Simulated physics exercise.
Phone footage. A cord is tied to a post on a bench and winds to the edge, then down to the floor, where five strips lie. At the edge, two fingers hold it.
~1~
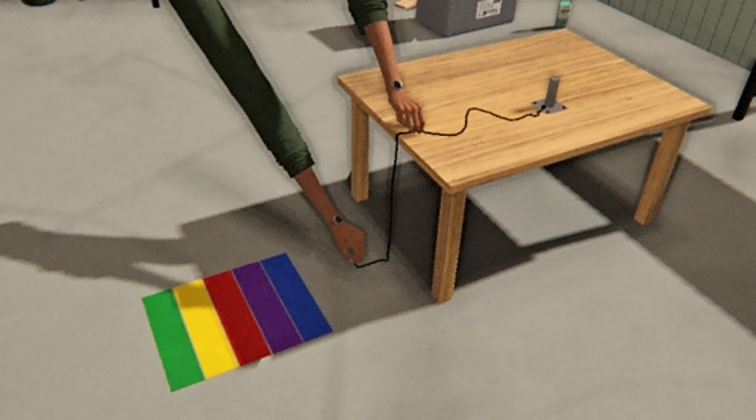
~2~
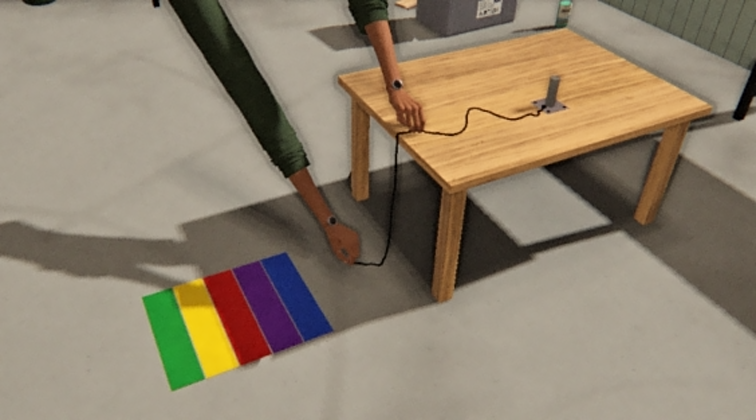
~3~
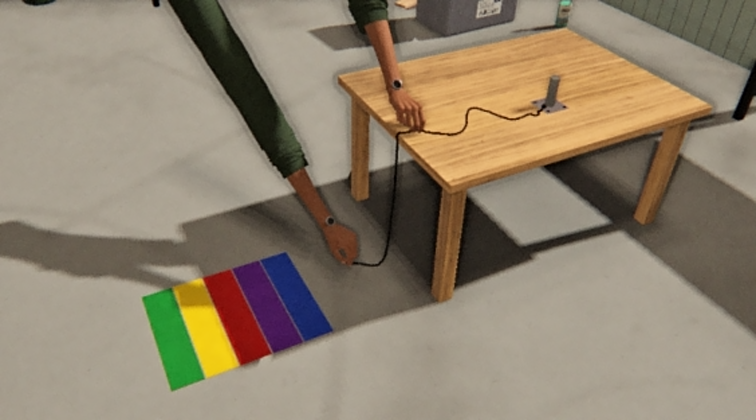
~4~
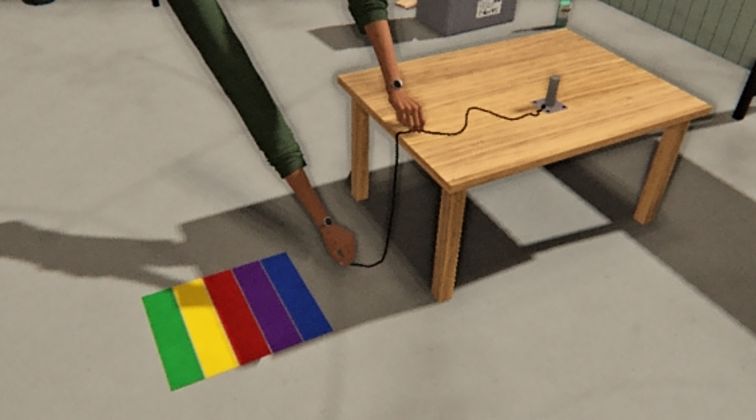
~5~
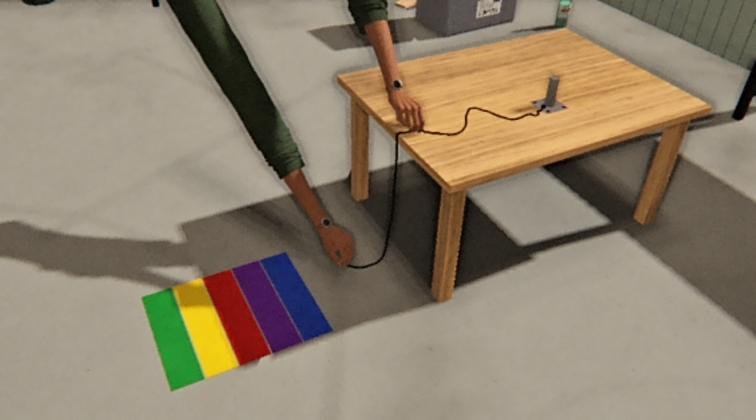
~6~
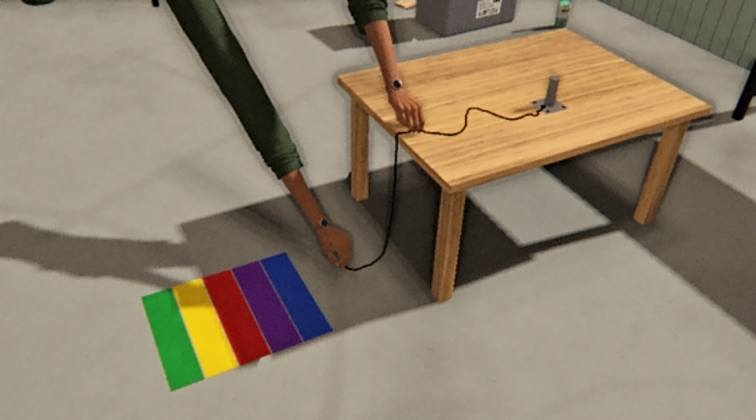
A hand below a wooden table shifting a cord's end slightly left near five coloured strips, another hand staying at the edge.
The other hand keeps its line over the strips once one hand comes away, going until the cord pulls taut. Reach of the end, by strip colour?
Yellow.
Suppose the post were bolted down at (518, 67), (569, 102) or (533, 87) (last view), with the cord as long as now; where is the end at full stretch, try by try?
Results per try: (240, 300); (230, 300); (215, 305).
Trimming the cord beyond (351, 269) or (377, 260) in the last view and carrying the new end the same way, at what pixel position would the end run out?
(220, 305) and (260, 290).
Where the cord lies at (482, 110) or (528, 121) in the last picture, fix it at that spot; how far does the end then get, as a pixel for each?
First (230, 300), then (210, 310).
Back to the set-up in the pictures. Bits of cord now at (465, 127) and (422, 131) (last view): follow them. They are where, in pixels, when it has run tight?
Roughly (422, 131) for the first and (378, 159) for the second.
Soon after, end near (262, 291); over purple.
After that, end near (223, 304); over red.
At the stop, end near (200, 311); over yellow. The yellow one.
